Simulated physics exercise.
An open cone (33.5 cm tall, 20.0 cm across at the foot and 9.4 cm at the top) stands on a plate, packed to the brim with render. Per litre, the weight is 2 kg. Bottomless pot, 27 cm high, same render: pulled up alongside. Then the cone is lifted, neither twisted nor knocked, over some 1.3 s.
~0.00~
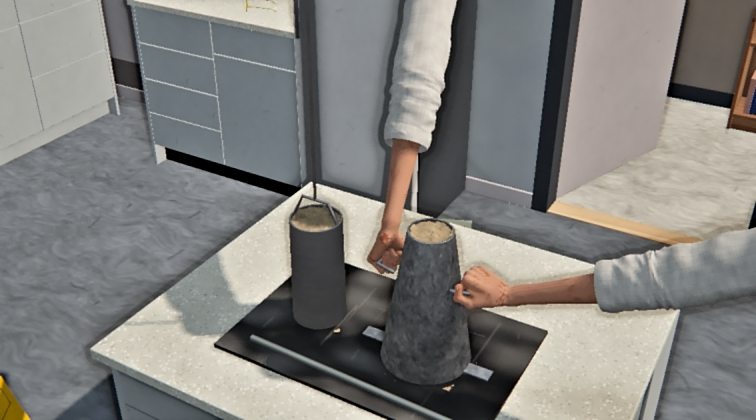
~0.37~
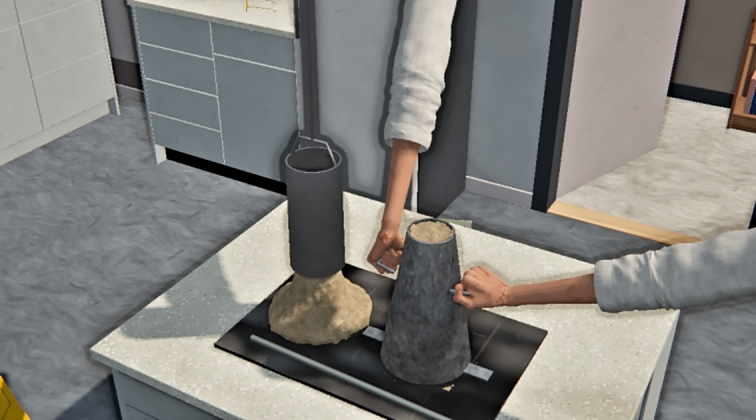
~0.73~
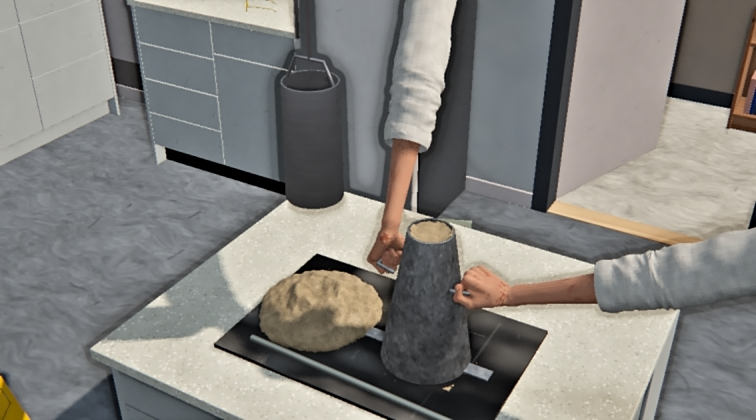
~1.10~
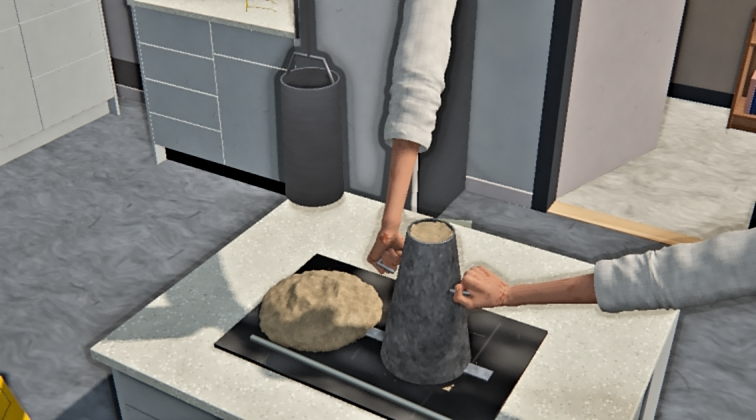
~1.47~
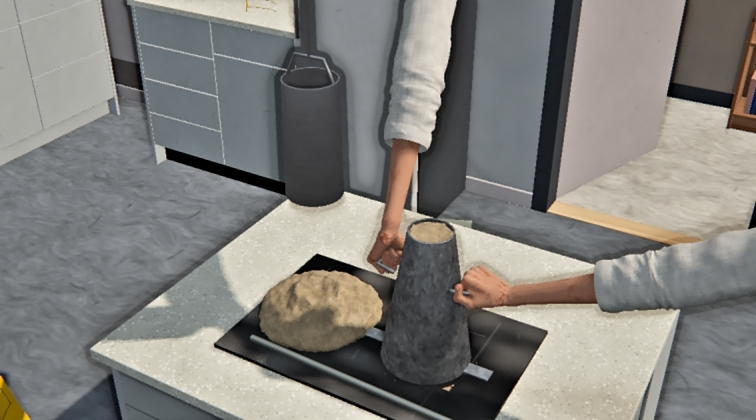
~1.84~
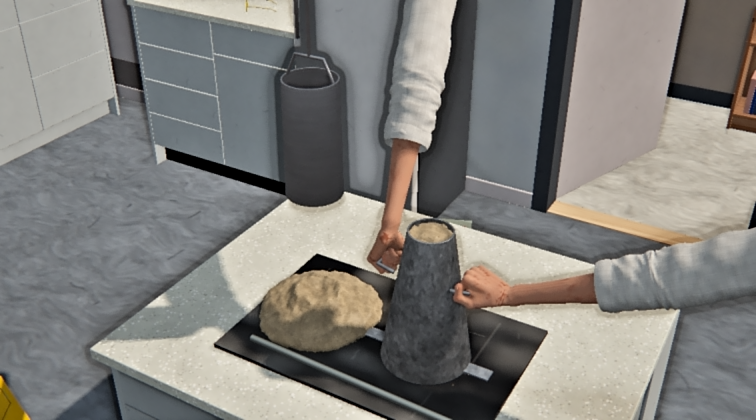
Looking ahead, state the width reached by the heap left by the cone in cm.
It should reach about 37 cm.
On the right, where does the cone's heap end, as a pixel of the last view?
(506, 360).
After 2.2 s, the cone is up 9.5 cm; the render has come down 16 cm to 17 cm and is 31 cm wide.
After 2.5 s, the cone is up 22 cm; the render has come down 24 cm to 9.3 cm and is 37 cm wide.
After 2.8 s, the cone is up 34 cm; the render has come down 24 cm to 9.3 cm and is 37 cm wide.
After 3.2 s, the cone is clear; the render has come down 24 cm to 9.3 cm and is 37 cm wide.
After 3.9 s, at rest, the cone is clear; the render has come down 24 cm to 9.3 cm and is 37 cm wide.
